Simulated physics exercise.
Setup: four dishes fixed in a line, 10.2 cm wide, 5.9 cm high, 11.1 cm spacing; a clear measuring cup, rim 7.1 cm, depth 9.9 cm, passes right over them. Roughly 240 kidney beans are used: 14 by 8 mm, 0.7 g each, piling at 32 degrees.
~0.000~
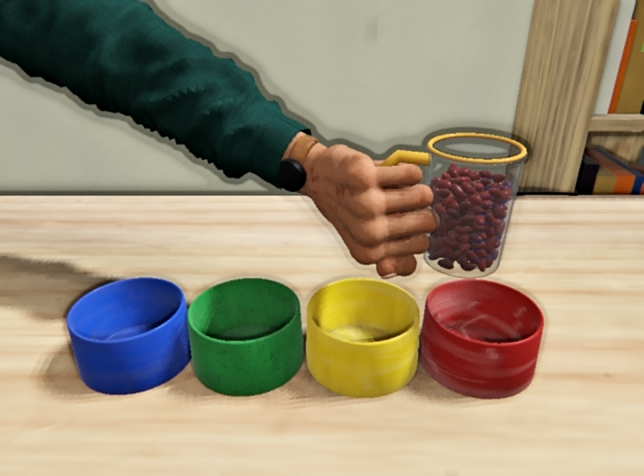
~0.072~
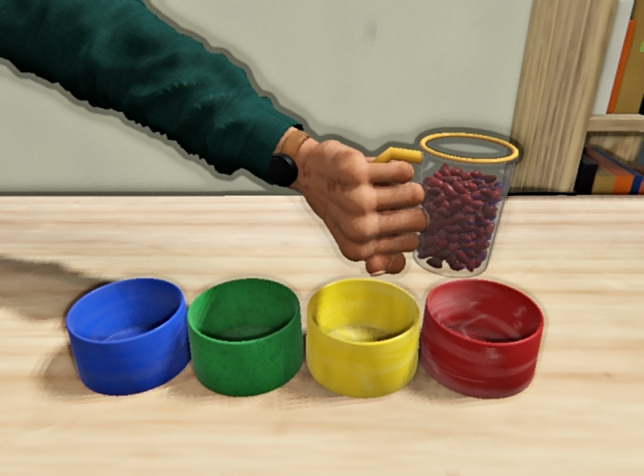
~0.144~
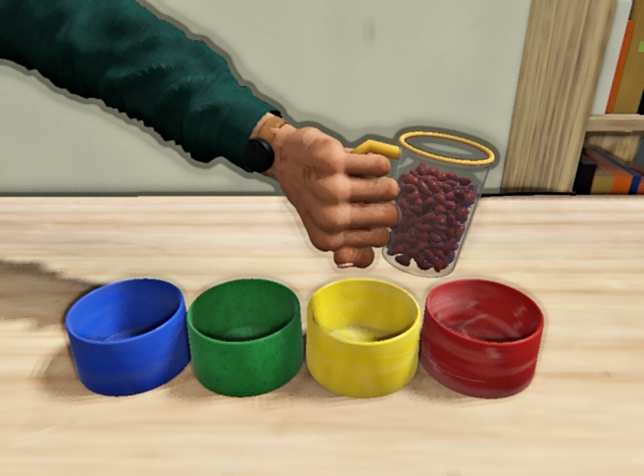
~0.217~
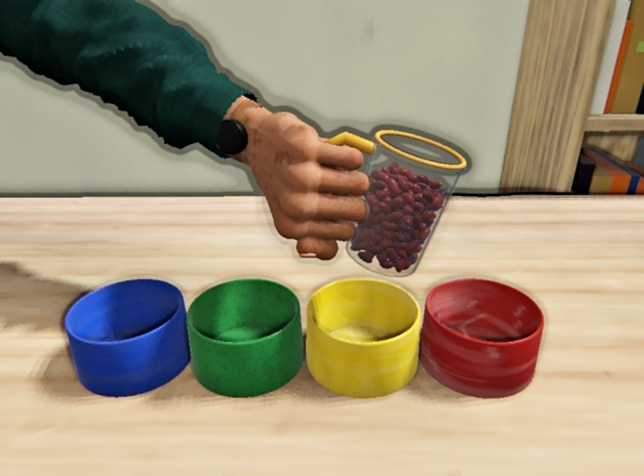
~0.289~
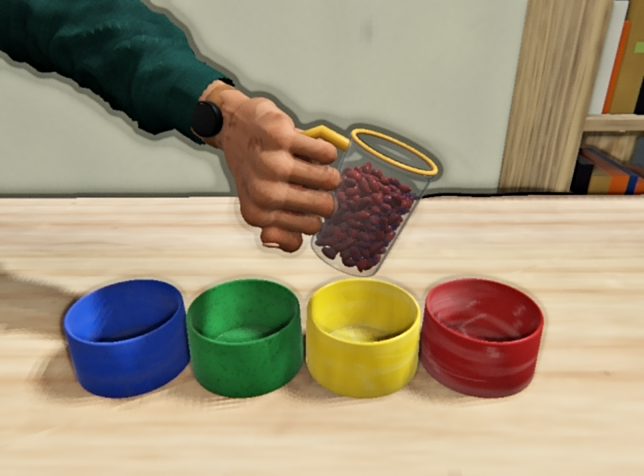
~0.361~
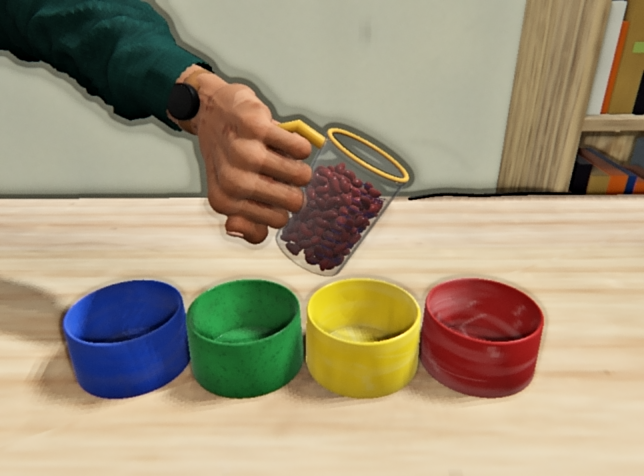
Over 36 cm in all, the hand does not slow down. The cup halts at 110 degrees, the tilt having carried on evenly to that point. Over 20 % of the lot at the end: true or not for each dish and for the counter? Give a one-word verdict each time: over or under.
Verdicts: Red under, blue over, green under, yellow under, counter under.
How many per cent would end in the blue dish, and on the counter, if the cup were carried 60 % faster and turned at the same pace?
The shares would then be blue 100 and counter 0.
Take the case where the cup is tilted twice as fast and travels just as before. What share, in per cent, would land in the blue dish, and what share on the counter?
In that case the blue dish gets 50 and the counter gets 0.
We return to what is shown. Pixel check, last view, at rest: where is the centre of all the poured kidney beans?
I'd say roughly (139, 341).
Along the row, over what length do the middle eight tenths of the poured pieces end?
About 5 cm.
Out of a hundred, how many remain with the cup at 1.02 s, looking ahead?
About 100 percent of the load.
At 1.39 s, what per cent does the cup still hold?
It comes out close to 65 per cent.
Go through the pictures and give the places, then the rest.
In the first frame, cup at (468, 206), tilt 0 degrees, lip at (522, 148), moved 0.0 cm; middle of the pieces at (464, 214); red dish at (483, 309); yellow dish at (363, 308); green dish at (244, 308); blue dish at (128, 307).
In the second frame, cup at (458, 206), tilt 2 degrees, lip at (514, 149), moved 0.8 cm; middle of the pieces at (454, 214).
In the third frame, cup at (431, 206), tilt 8 degrees, lip at (490, 154), moved 3.0 cm; middle of the pieces at (426, 214).
In the fourth frame, cup at (400, 205), tilt 15 degrees, lip at (463, 160), moved 5.6 cm; middle of the pieces at (394, 213).
In the fifth frame, cup at (368, 205), tilt 22 degrees, lip at (434, 168), moved 8.2 cm; middle of the pieces at (362, 212).
In the sixth frame, cup at (337, 206), tilt 30 degrees, lip at (406, 176), moved 10.8 cm; middle of the pieces at (330, 212); red dish at (483, 308); yellow dish at (363, 309); green dish at (244, 309); blue dish at (125, 310). Its pace works out near 100 degrees a second; the hand travels 36 cm a second.
Then, at 0.76 s, tilt 69 degrees; cup holds 100 %.
After 1.02 s, tilt 94 degrees; cup holds 100 %.
After 1.39 s, tilt 110 degrees; cup holds 65 %, blue 30 %.
By 3.0 s all is still; red 0 %, blue 100 %, green 0 %, yellow 0 %, counter 0 %.
